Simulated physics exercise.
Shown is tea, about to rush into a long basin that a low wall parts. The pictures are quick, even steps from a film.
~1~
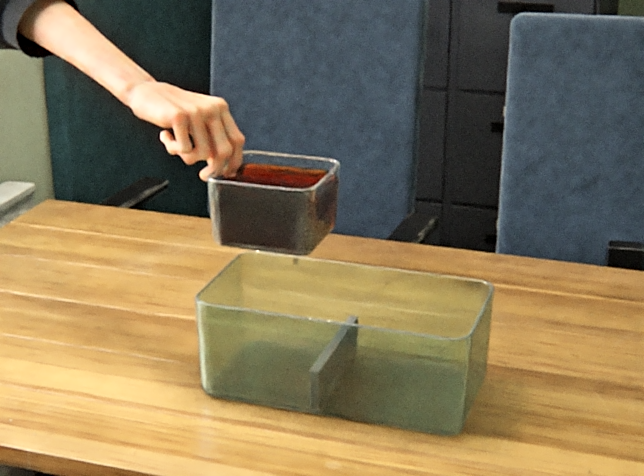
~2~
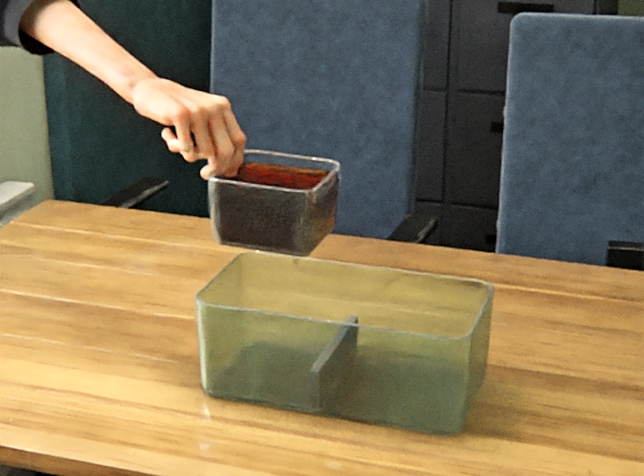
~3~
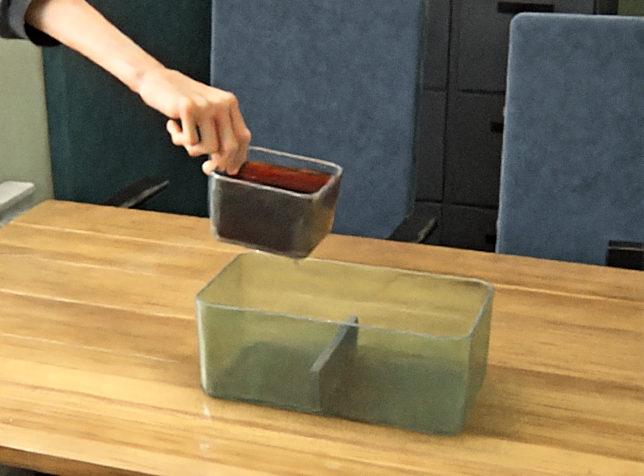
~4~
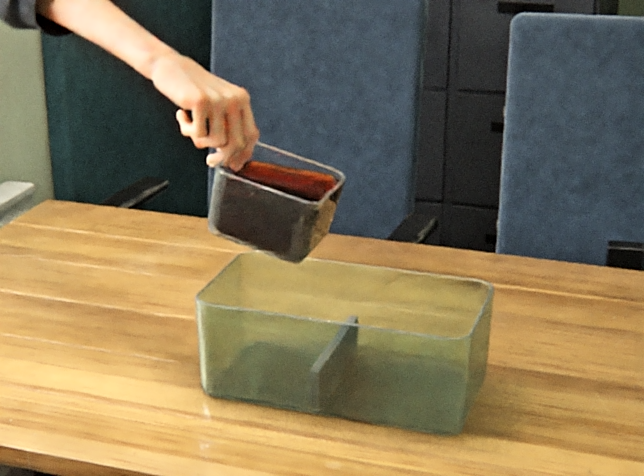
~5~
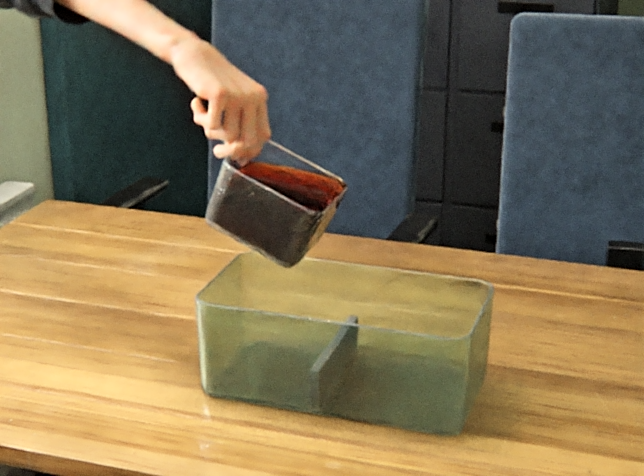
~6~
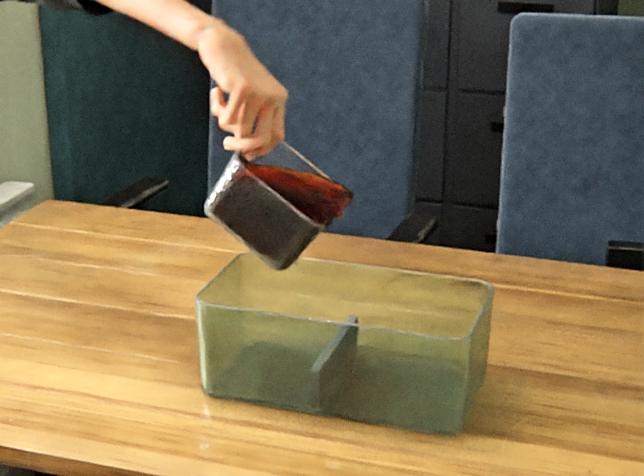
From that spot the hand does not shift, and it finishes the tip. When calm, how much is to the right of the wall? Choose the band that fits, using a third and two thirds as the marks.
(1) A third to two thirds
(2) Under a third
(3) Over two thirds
Option 3: Over two thirds.
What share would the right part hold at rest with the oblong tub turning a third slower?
Roughly 95 in a hundred.
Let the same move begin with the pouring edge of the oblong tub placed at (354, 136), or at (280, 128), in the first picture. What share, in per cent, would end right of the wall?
Roughly 90 % the first time and roughly 50 % the second.
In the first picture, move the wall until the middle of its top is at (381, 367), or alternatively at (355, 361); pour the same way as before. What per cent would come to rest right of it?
Try 1: About 35 percent; try 2: About 60 percent.
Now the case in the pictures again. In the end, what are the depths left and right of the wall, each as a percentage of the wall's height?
Once it settles, the left reaches around 10 and the right around 60.
A moment on, the oblong tub is tipped on its side and 30 per cent is still to pour, 0 is left of the wall and 42 right of it.
Next, the oblong tub is tipped right over and 7 per cent is still to pour, 5 is left of the wall and 81 right of it.
Then the oblong tub is tipped right over and 2 per cent is still to pour, 8 is left of the wall and 88 right of it.
Later the oblong tub is tipped right over and 0 per cent is still to pour, 9 is left of the wall and 89 right of it.
In the end 9 per cent lies left of the wall, 89 right of it and 1 outside.
